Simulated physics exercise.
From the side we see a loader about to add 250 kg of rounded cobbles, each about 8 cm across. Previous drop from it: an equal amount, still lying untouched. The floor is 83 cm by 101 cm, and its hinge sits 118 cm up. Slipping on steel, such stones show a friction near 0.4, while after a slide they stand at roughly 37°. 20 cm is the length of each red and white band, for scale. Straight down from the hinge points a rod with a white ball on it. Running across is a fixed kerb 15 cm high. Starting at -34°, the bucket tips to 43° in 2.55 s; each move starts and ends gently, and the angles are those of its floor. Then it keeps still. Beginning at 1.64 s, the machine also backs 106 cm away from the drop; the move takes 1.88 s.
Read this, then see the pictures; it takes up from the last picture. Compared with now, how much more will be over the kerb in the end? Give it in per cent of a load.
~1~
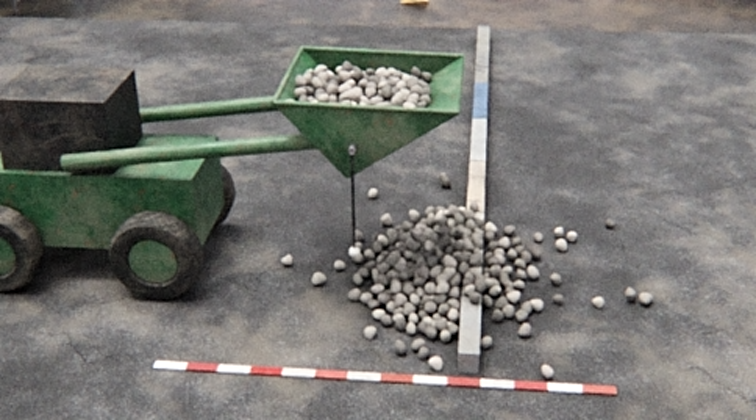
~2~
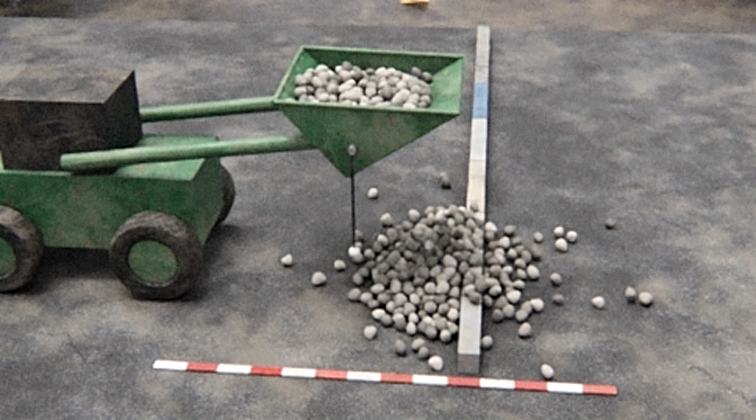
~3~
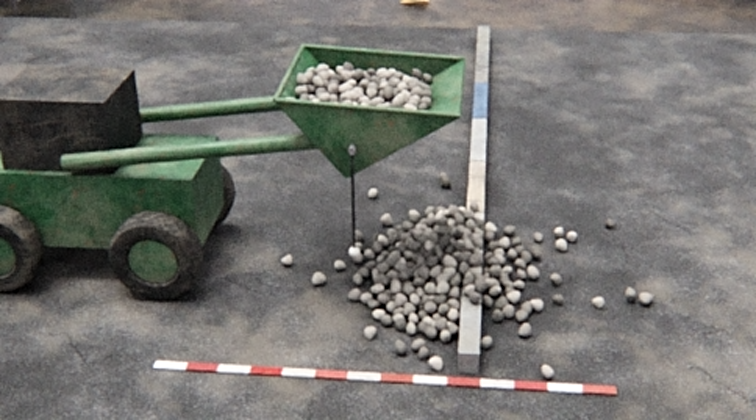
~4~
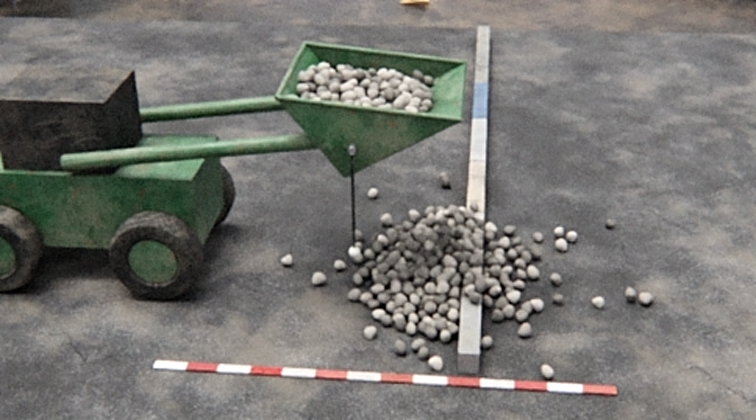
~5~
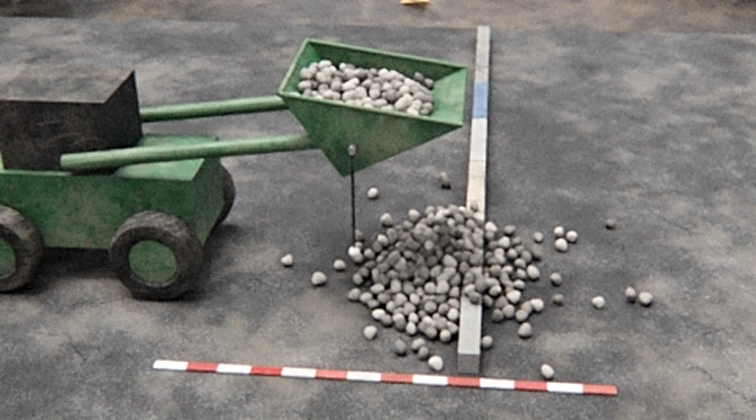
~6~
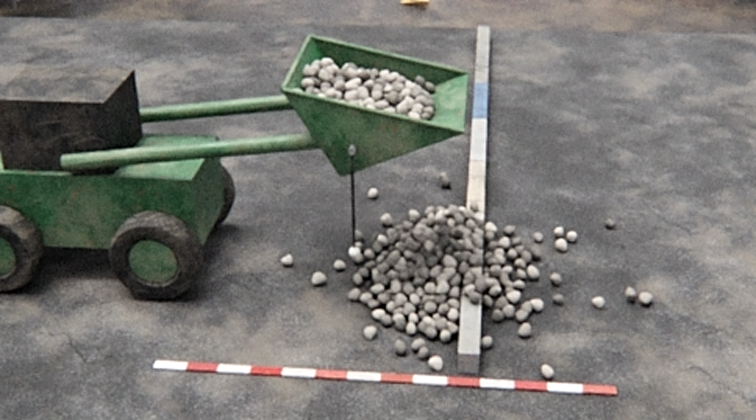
Close to 24 parts in a hundred.
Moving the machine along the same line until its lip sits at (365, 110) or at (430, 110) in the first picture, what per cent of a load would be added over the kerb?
Near 0 in a hundred first, near 5 in a hundred second.
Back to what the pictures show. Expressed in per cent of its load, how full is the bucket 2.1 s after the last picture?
About 0 percent is still in there.
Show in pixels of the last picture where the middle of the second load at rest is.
Middle: Approx. (427, 258) px.
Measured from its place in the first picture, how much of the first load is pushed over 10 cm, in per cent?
I'd put it at about 10 per cent.
Then, 1.3 s after the last picture the floor is at 31°; in per cent of one load, 88 in the bucket, 98 on this side of the kerb, 15 over the kerb; the foremost stones are at (591, 265).
Then, 2.1 s after the last picture the floor is at 43°; in per cent of one load, 0 in the bucket, 165 on this side of the kerb, 35 over the kerb; the foremost stones are at (612, 296).
Then, 3.4 s after the last picture the floor is at 43°; in per cent of one load, 0 in the bucket, 162 on this side of the kerb, 38 over the kerb; the foremost stones are at (630, 296).
Then, 5.9 s after the last picture the floor is at 43°; in per cent of one load, 0 in the bucket, 162 on this side of the kerb, 38 over the kerb; the foremost stones are at (630, 296). Net gain over the kerb, 24.
